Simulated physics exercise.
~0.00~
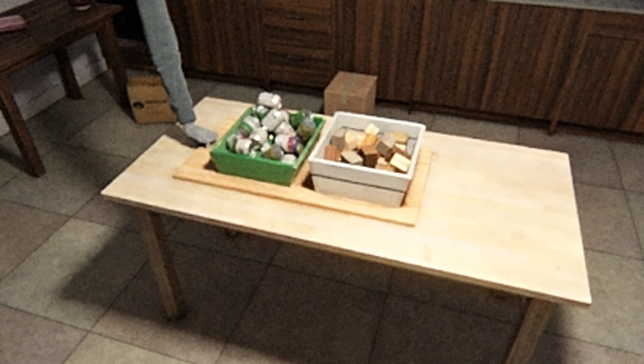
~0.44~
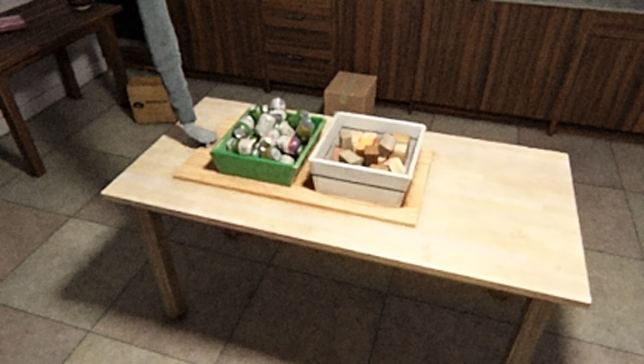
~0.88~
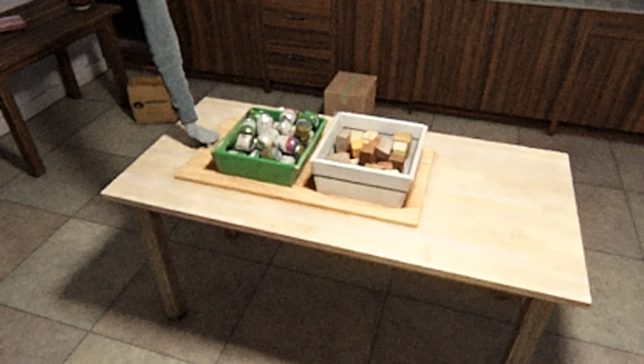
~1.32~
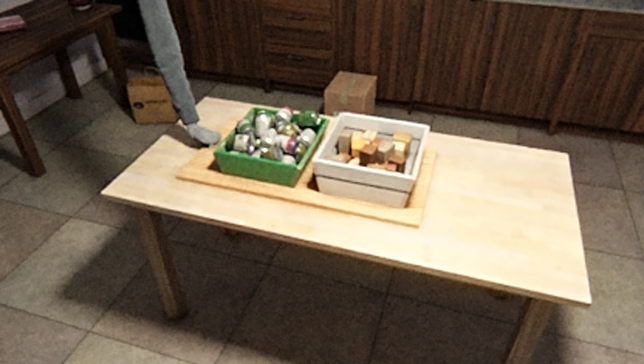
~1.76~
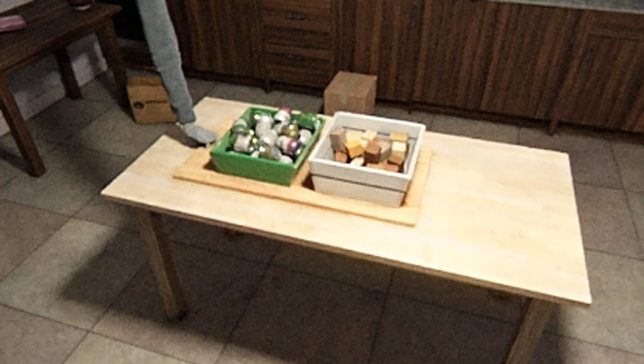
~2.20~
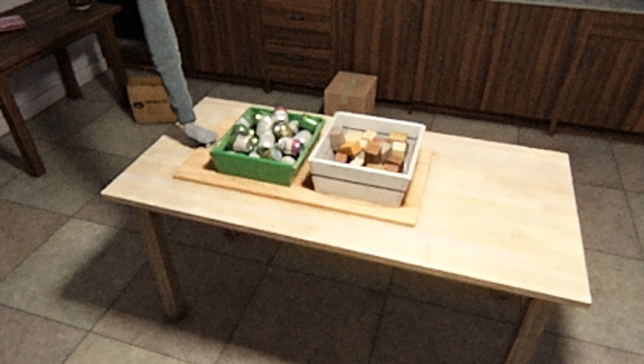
A green basket heaped with mini cans and a white basket of wooden blocks shifted very slightly together on a board atop a pale table, and their contents jostled and settled lower, ending with both baskets still holding nearly everything.
